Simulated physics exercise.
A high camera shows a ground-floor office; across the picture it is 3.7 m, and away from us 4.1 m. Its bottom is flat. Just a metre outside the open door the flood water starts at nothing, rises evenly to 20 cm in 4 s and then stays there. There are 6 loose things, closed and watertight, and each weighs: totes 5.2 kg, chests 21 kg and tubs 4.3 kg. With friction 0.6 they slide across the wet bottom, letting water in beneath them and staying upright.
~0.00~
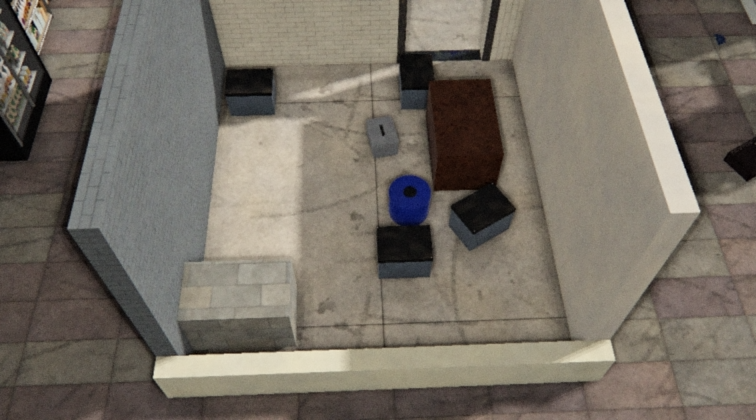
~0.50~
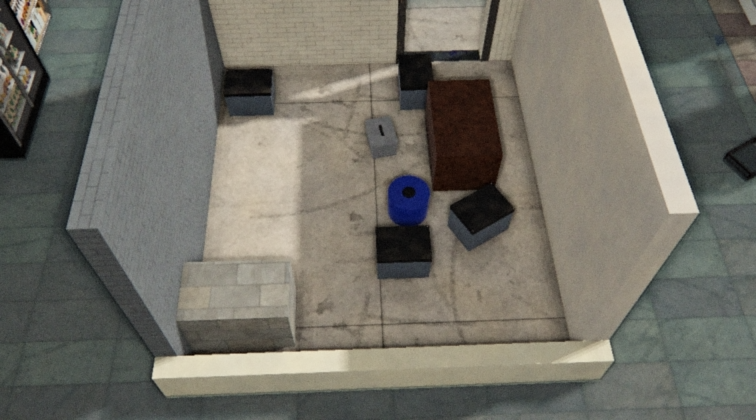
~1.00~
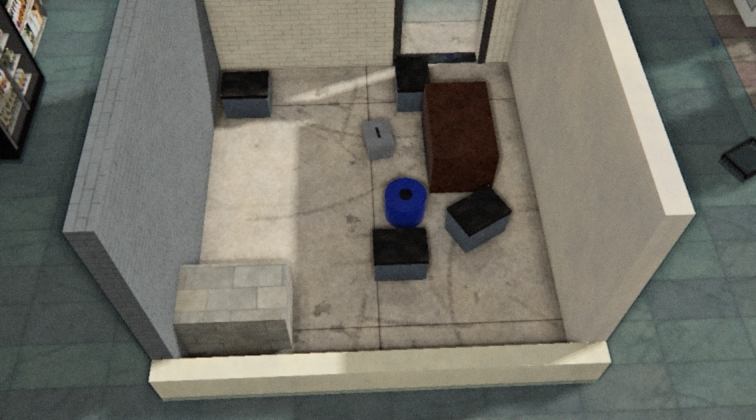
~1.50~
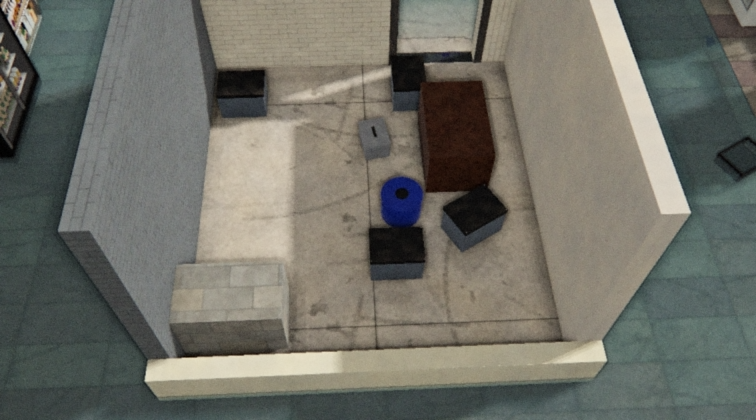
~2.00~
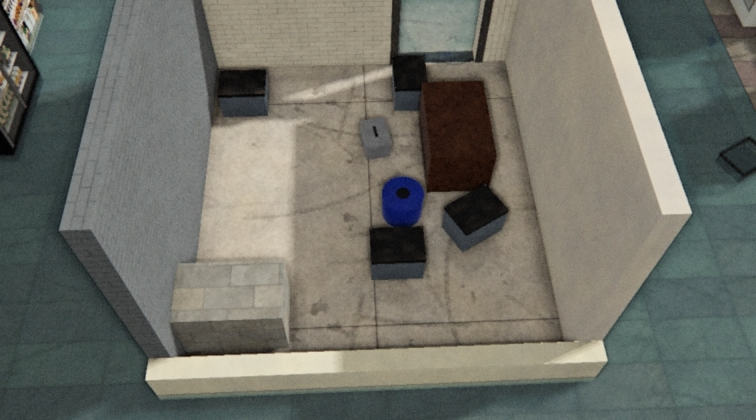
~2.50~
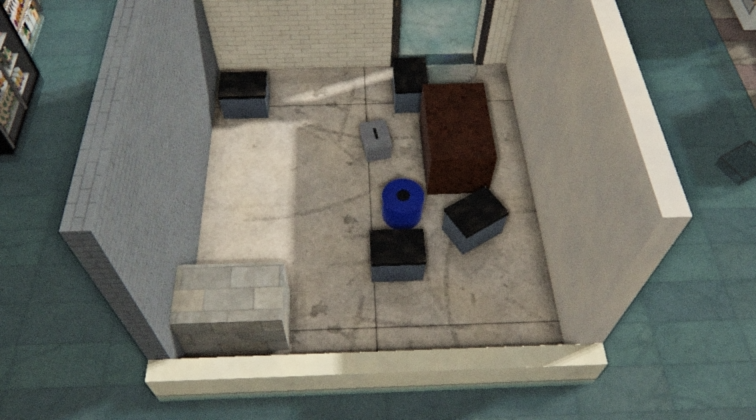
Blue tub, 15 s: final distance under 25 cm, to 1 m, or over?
To 1 m.
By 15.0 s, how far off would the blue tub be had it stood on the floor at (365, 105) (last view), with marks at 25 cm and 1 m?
Short answer, it is taken a long way.
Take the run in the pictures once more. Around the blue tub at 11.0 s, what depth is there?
Roughly 5 cm.
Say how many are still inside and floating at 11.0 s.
Count: 2.
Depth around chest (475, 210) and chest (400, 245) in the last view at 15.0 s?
10 and 10 cm.
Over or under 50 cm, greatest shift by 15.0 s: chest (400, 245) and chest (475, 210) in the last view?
Result, in order: Bigger / not bigger.
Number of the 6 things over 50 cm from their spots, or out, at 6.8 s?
The number by then is 2.
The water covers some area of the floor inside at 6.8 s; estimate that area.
Roughly 9.5 m2 of it is wet.
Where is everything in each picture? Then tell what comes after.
The first frame shows the blue tub at (410, 192) rests on the ground; 0.0 m2 under water; 0 of 6 have shifted.
The second frame shows the blue tub at (409, 193) rests on the ground; 0.0 m2 under water; 0 of 6 have shifted.
The third frame shows the blue tub at (406, 195), on the bottom; water covers 0.0 m2; 0 of 6 have shifted.
The fourth frame shows the blue tub at (402, 194), on the bottom; 0.0 m2 under water; 0 of 6 have shifted.
The fifth frame shows the blue tub at (403, 193) rests on the ground; water covers 0.0 m2; 0 of 6 have shifted.
The sixth frame shows the blue tub at (403, 196) rests on the ground; water covers 0.4 m2; 0 of 6 have shifted.
After 3.5 s the blue tub is near (403, 196), 0.0 m from its start, aground; 0 afloat.
After 6.8 s the blue tub is near (407, 212), 0.2 m from its start, afloat; 1 afloat.
After 11.0 s the blue tub is near (392, 183), 0.2 m from its start, afloat; 2 afloat.
After 15.0 s the blue tub is near (364, 172), 0.5 m from its start, afloat; 6 afloat.
